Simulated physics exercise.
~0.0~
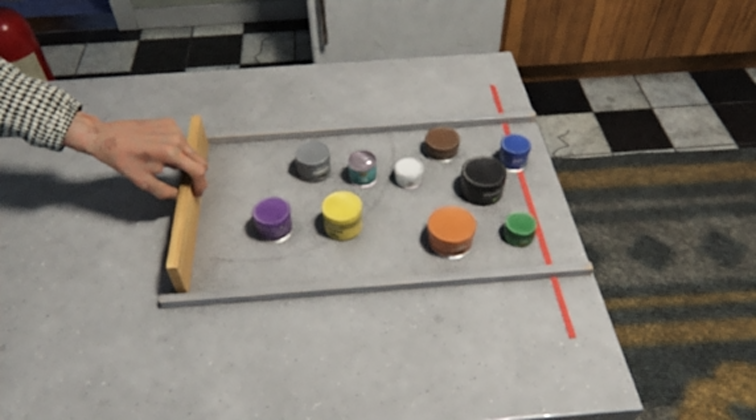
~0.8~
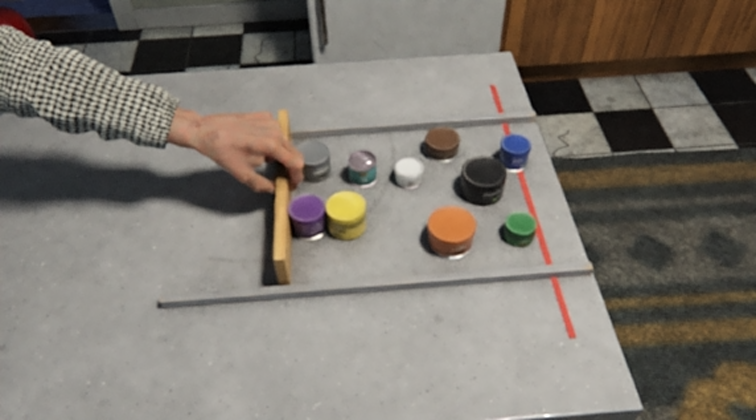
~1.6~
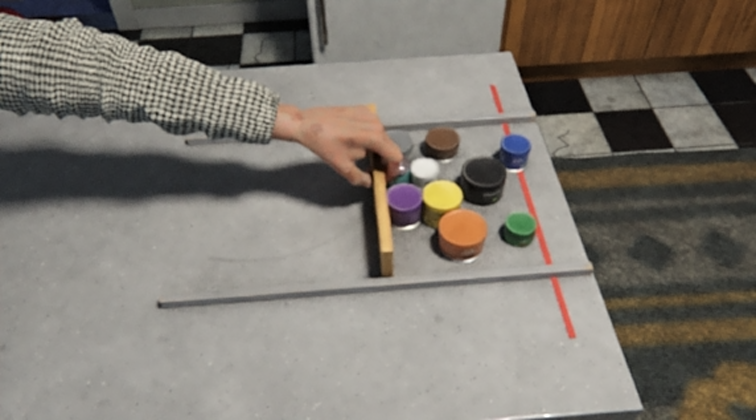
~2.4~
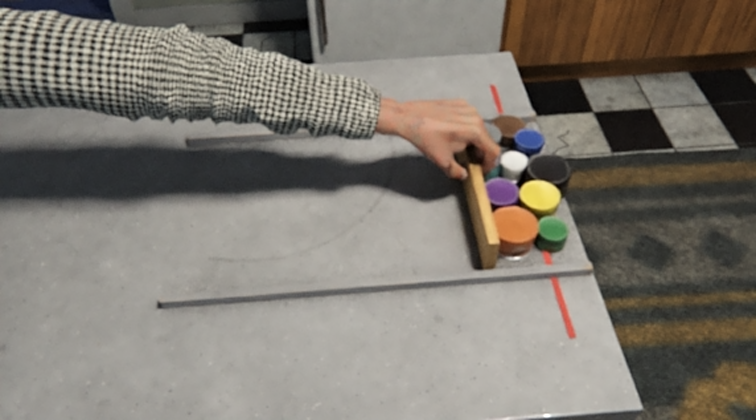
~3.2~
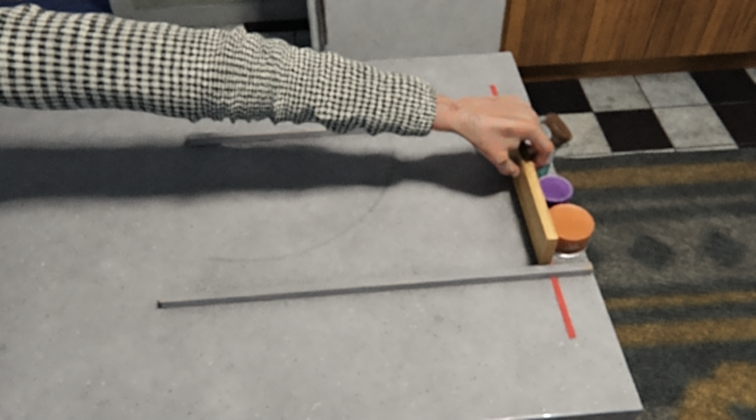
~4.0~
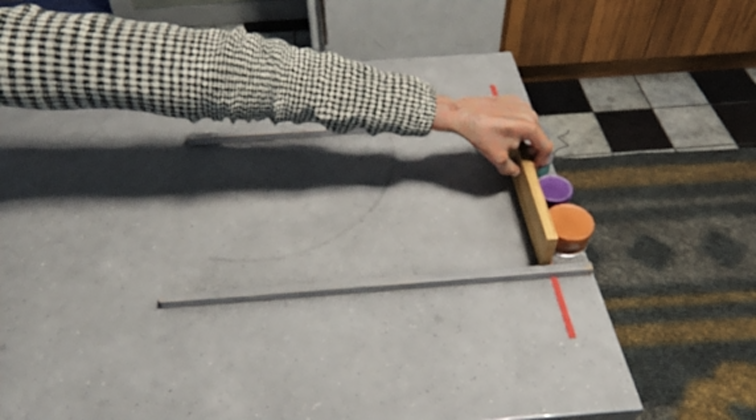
A hand pushing a wooden board rightward between rails, sweeping small colourful tubs together and sending most over the table's edge.
